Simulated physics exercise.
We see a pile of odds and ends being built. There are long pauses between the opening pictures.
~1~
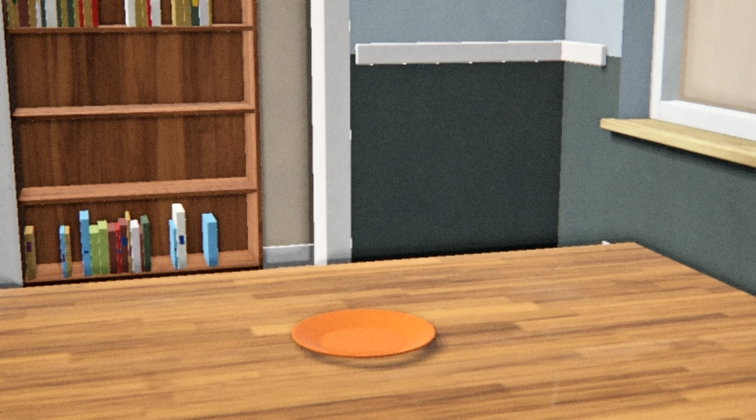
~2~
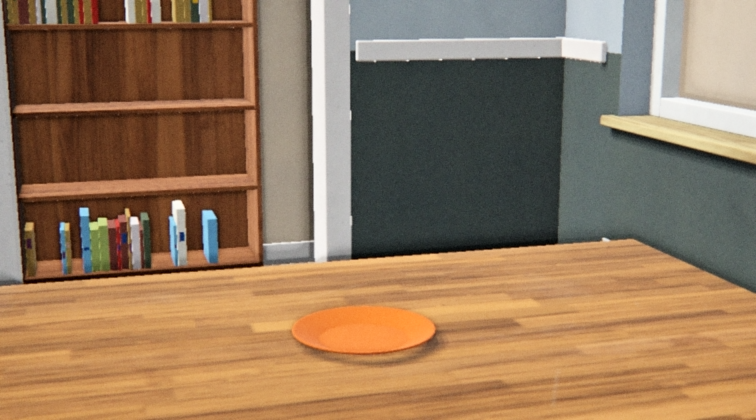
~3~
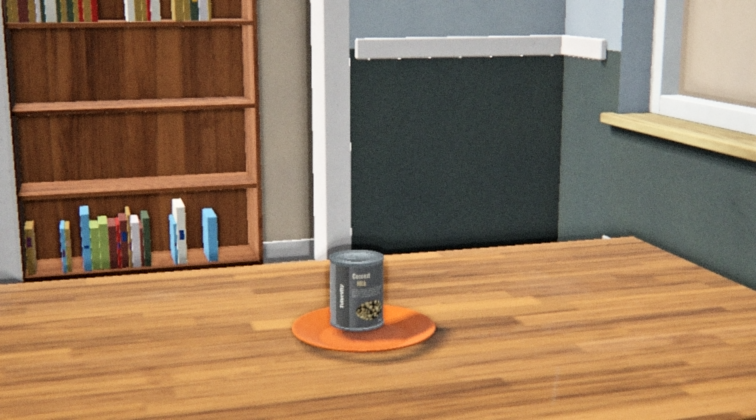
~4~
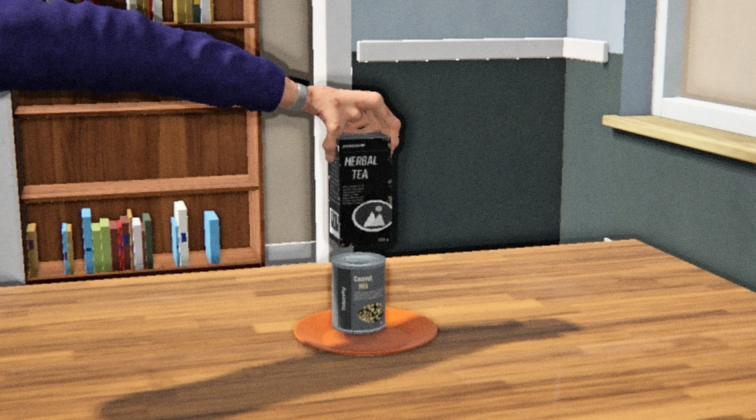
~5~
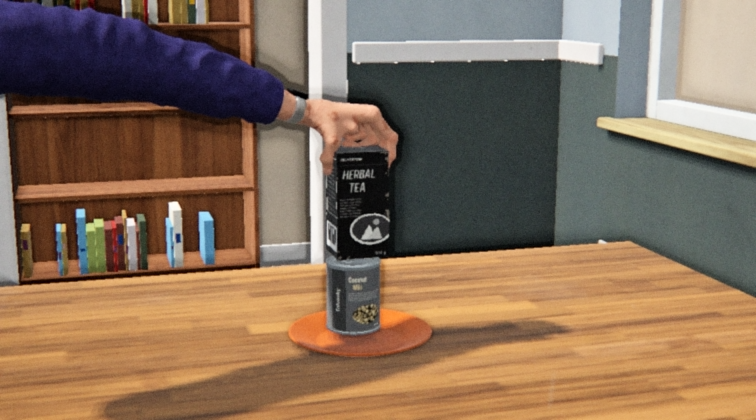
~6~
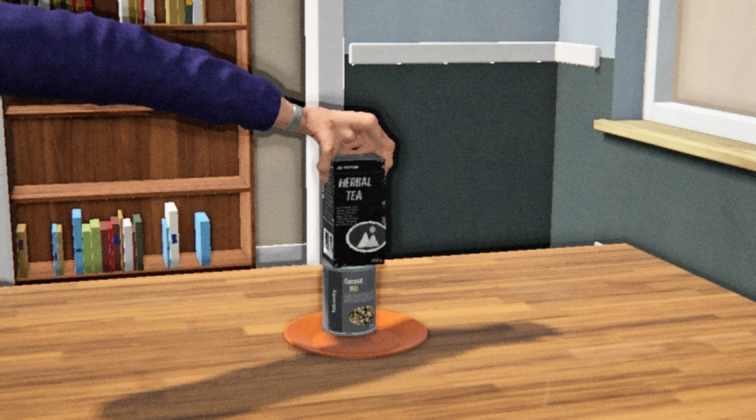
At the start, an orange plate sits alone on a wooden table, and then a grey can appears on it. An arm in a purple sleeve holds a black carton of herbal tea above the can, then lowers it onto the top, the hand still gripping it.
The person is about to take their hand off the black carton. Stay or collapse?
In the end the pile keeps its balance.
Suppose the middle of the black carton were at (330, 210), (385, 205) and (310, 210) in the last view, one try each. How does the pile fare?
First, it stays up; second, it loses its balance; third, it comes apart.
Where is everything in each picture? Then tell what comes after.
The last thing is not in view yet, in the first picture.
The last thing is not in view yet, in the second picture.
The last thing is not in view yet; grey pot (357, 289), in the third picture.
On its way; black carton (359, 189); grey pot (359, 292), in the fourth picture.
On its way; black carton (357, 201); grey pot (353, 293), in the fifth picture.
In place under the hand; black carton (353, 209); grey pot (349, 295), in the sixth picture.
Then, 0.20 s after the last picture, nothing has stirred.
Then, 0.50 s after the last picture, black carton resting near (353, 210).
At rest, all 3 in place. Seen from the same camera at the end, black carton near (353, 210). The pile stays up.
